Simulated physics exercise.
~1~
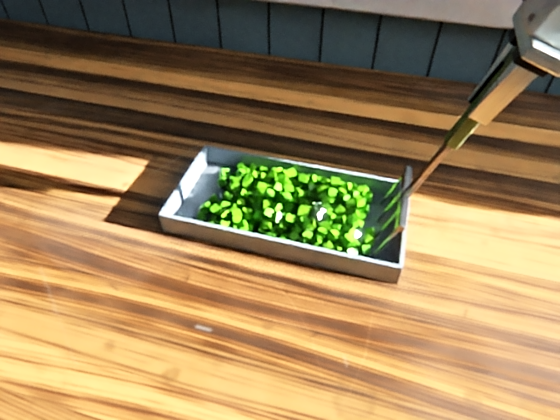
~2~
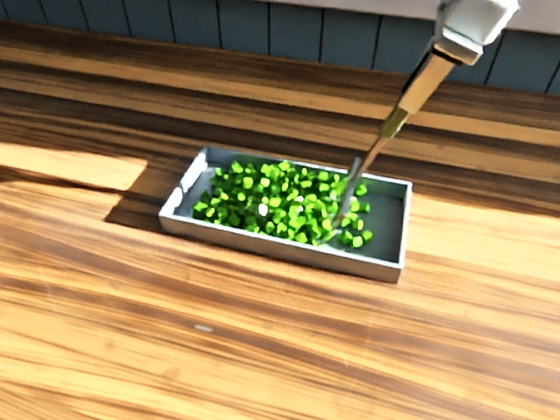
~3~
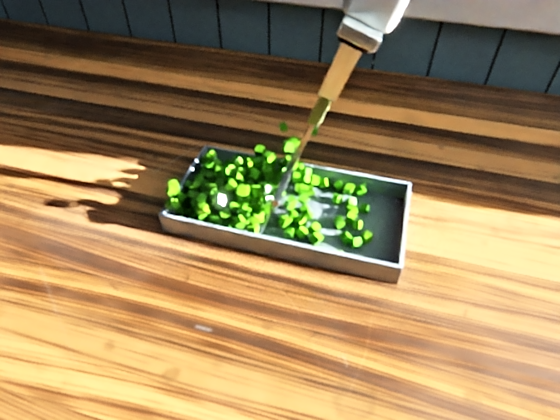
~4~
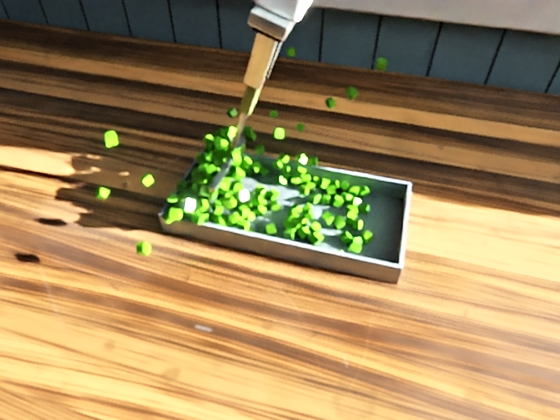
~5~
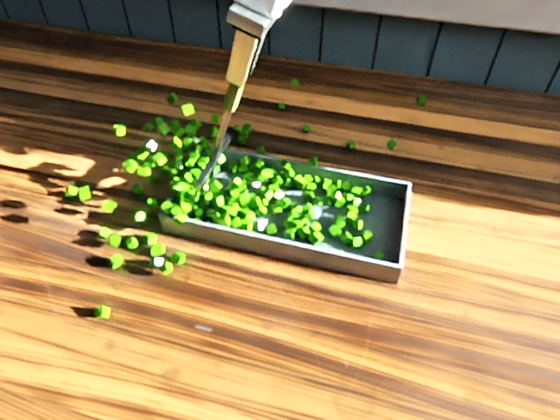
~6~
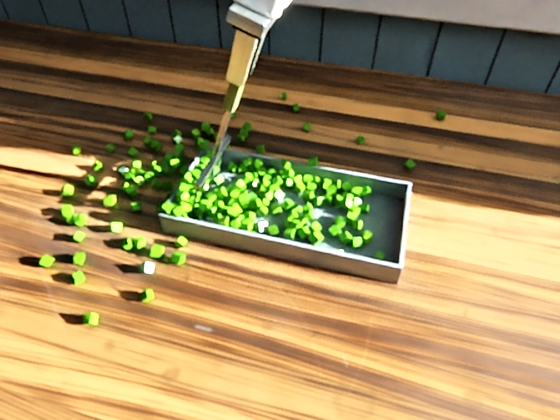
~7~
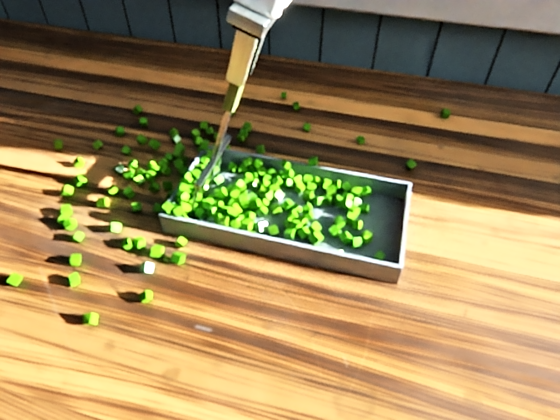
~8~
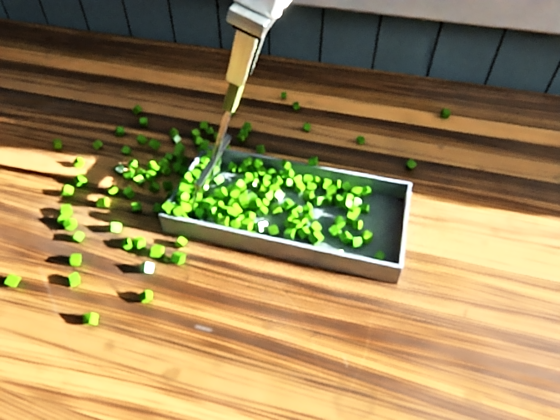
A robot arm holding a slender, comb-like tool lowers its tip into the right end of a shallow metal tin filled with small green cubes on a striped wooden surface. The tool sweeps left through the pile, clearing the right end and heaping the pieces towards the left. As it nears the left end, cubes spring into the air and spill over the edges. The arm stops there while the pieces scatter across the wood, mostly to the left, with a few behind the tin. Finally, the cubes lie still, many outside but most still in the tin, with the tool resting among them.
